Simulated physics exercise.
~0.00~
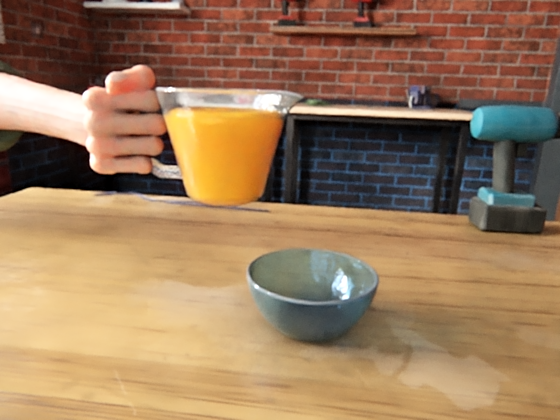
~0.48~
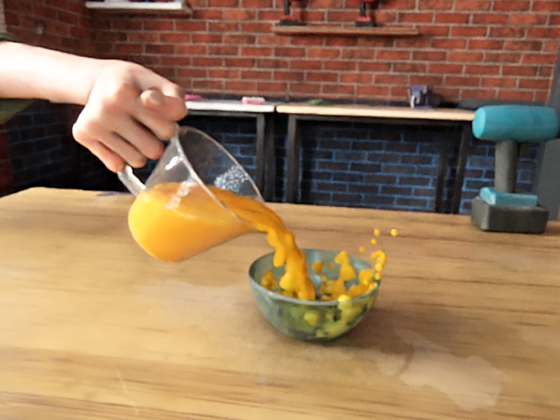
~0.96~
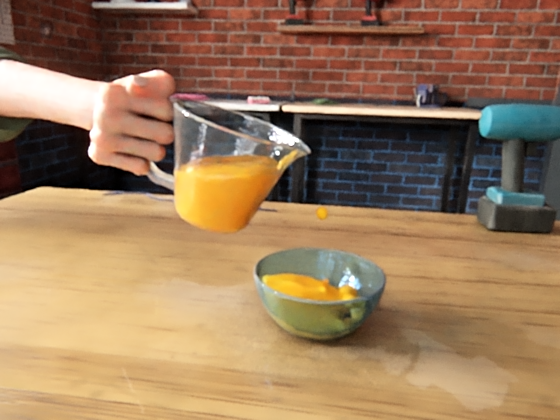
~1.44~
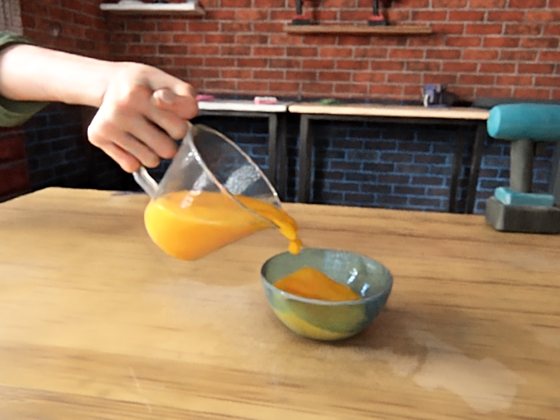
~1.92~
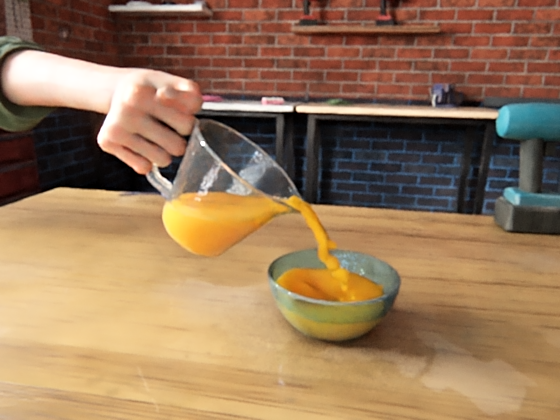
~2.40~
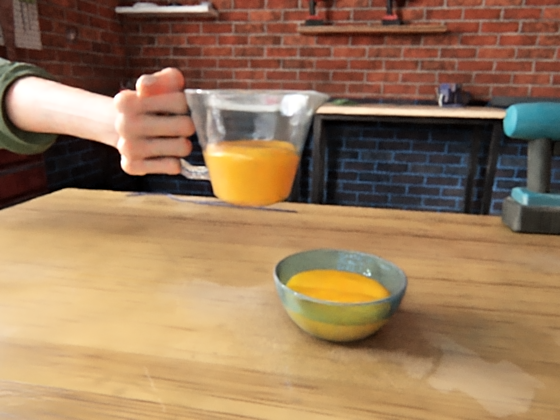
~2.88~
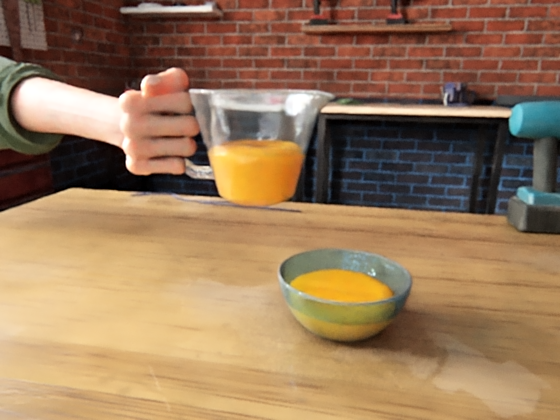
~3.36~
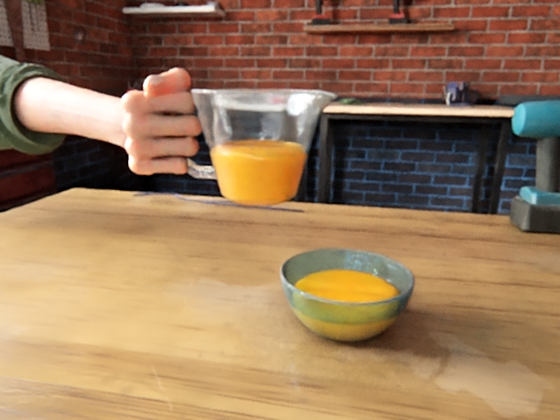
The clip opens on a wooden table where an empty greenish-blue bowl sits, while a hand at the left holds up a clear measuring jug of orange juice. The hand tips the jug to the right, and juice rushes over the spout, splashing and breaking into blobs in the bowl. The jug swings partway back, leaving a little juice in the bowl, then tilts forward again and pours a second, smoother stream. Finally the hand levels the jug and holds it still, with juice remaining in it and the bowl well filled with orange juice.
